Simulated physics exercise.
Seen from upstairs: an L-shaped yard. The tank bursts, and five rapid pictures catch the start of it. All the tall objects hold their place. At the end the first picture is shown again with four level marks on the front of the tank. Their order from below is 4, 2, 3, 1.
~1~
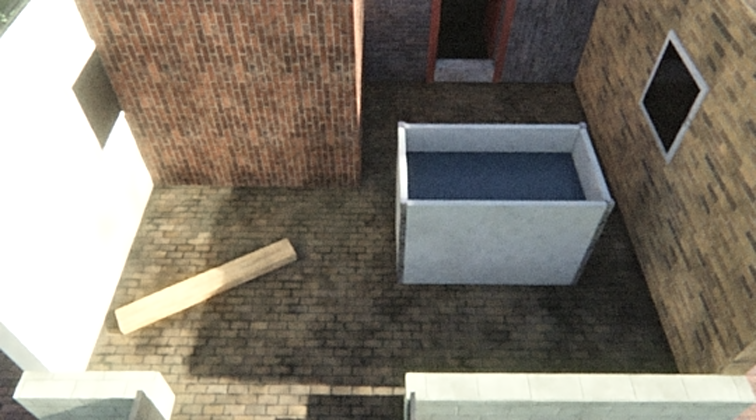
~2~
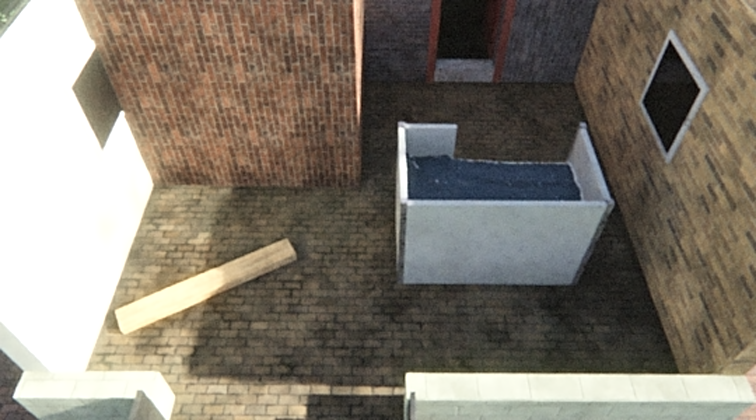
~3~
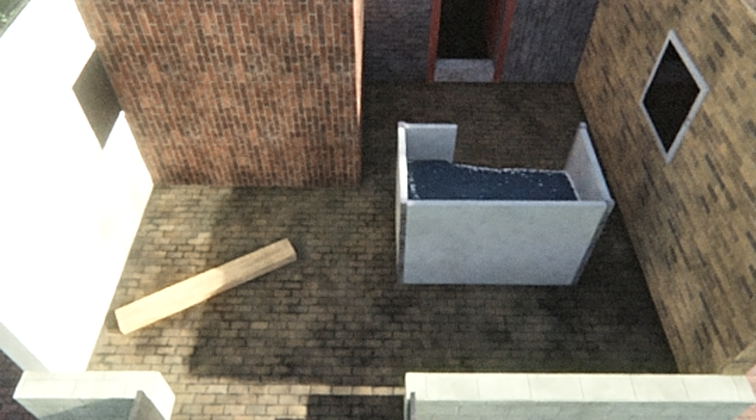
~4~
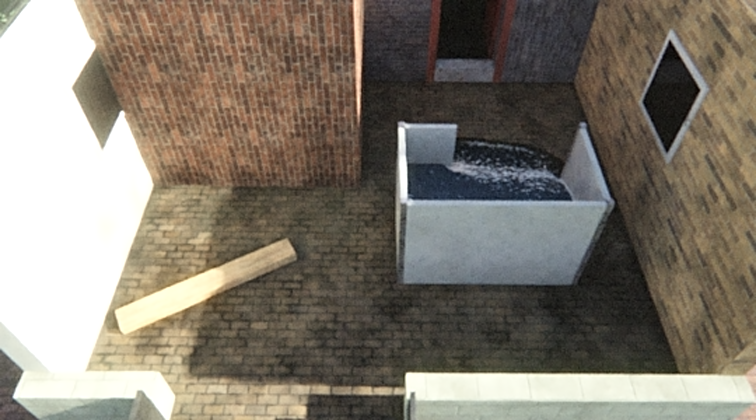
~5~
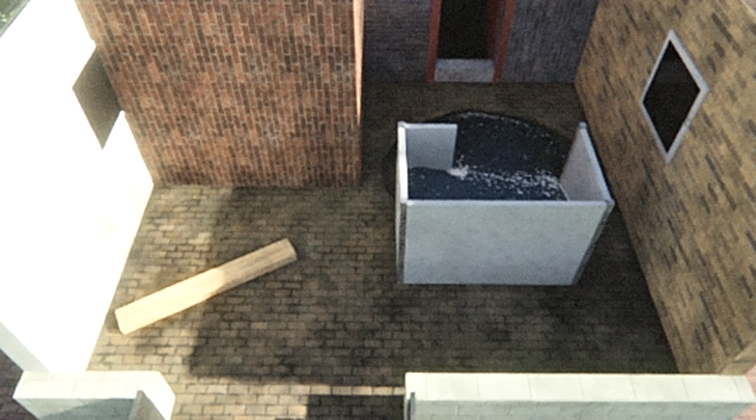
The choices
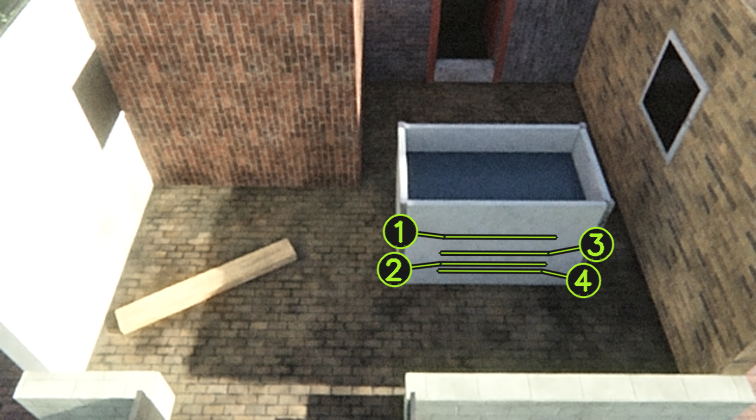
The clip opens on a brick-walled yard seen from above, with a wooden beam lying at left and a pale tank of still, dark water at right. Part of the tank's far side disappears, and the water slumps, churns with white flecks and spreads across the paving behind it.
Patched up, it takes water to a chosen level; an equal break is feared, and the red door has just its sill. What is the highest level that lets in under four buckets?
3.
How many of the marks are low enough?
Three of them.
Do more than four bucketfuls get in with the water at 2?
No, that is safe.
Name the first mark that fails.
Mark 1.
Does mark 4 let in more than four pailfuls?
No, that is safe.
On the marked copy, 1 at (499, 237); 2 at (492, 264); 3 at (495, 253); 4 at (490, 271); from the bottom up 4, 2, 3, 1.
With 1, about 9 bucketfuls get in.
With 2, nothing gets over.
With 3, a bucket or two gets in.
With 4, nothing gets over.
